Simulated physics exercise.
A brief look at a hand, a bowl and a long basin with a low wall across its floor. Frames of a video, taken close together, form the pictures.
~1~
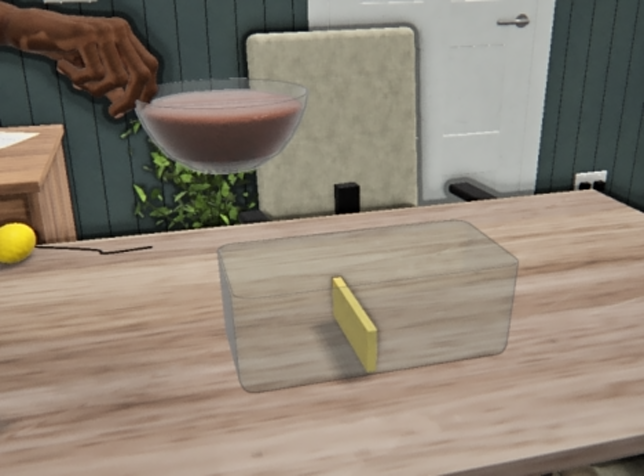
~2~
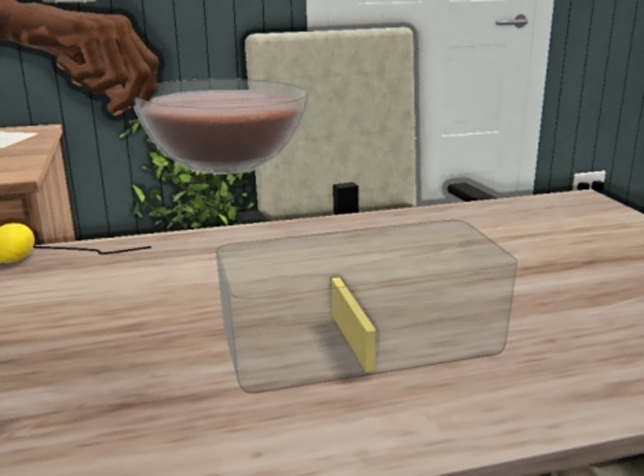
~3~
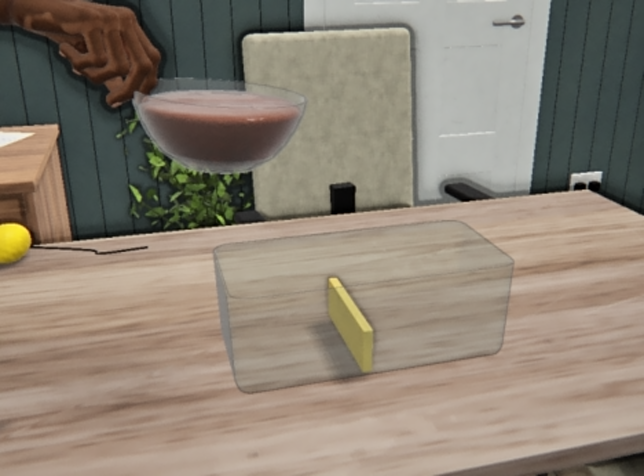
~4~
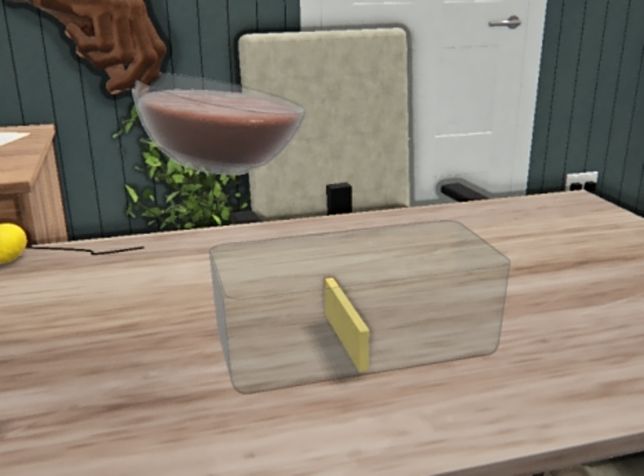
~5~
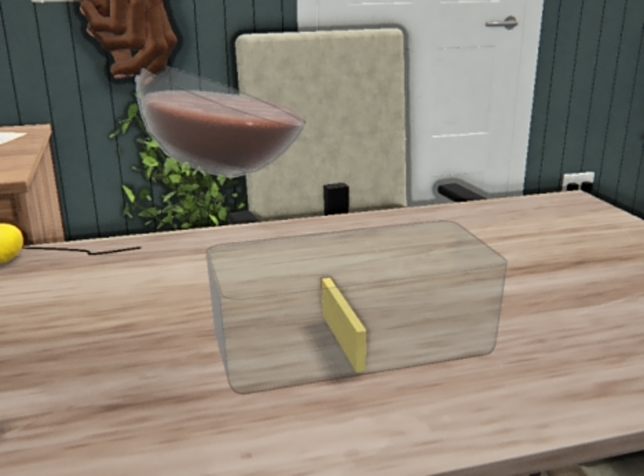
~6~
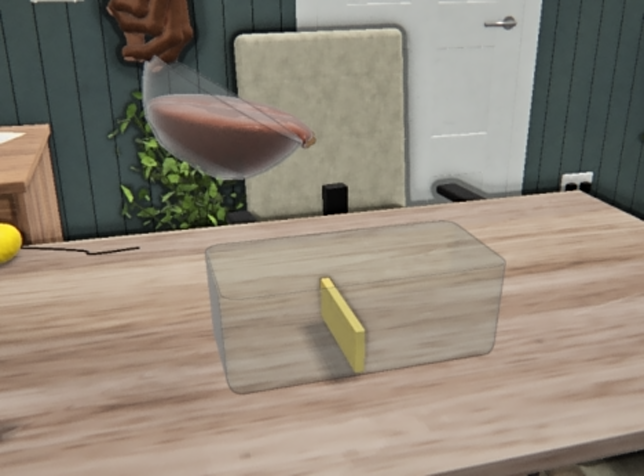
A hand tilted a clear bowl of reddish-brown tea further and further to the right above a long see-through basin with a low yellow wall, until a little reached over the bowl's right rim.
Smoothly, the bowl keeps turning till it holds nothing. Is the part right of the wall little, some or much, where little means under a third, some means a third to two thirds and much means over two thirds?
Some.
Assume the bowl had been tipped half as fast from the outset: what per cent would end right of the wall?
Some 70 per cent.
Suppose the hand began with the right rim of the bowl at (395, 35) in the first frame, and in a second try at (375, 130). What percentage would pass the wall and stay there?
The first start yields 75 per cent, the second 80 per cent.
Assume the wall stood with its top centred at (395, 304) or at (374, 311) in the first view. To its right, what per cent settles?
Estimated: 15 % first, 35 % second.
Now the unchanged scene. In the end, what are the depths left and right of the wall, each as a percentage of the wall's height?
Left side 40 percent, right side 30 percent.
A moment on, the bowl is tipped on its side and 8 per cent is still to pour, 8 is left of the wall and 38 right of it.
Next, the bowl is tipped right over and 0 per cent is still to pour, 43 is left of the wall and 43 right of it.
Then the bowl is tipped right over and 0 per cent is still to pour, 44 is left of the wall and 47 right of it.
Later the bowl is tipped right over and 0 per cent is still to pour, 45 is left of the wall and 47 right of it.
Finally, 45 per cent lies left of the wall, 47 right of it and 7 outside.
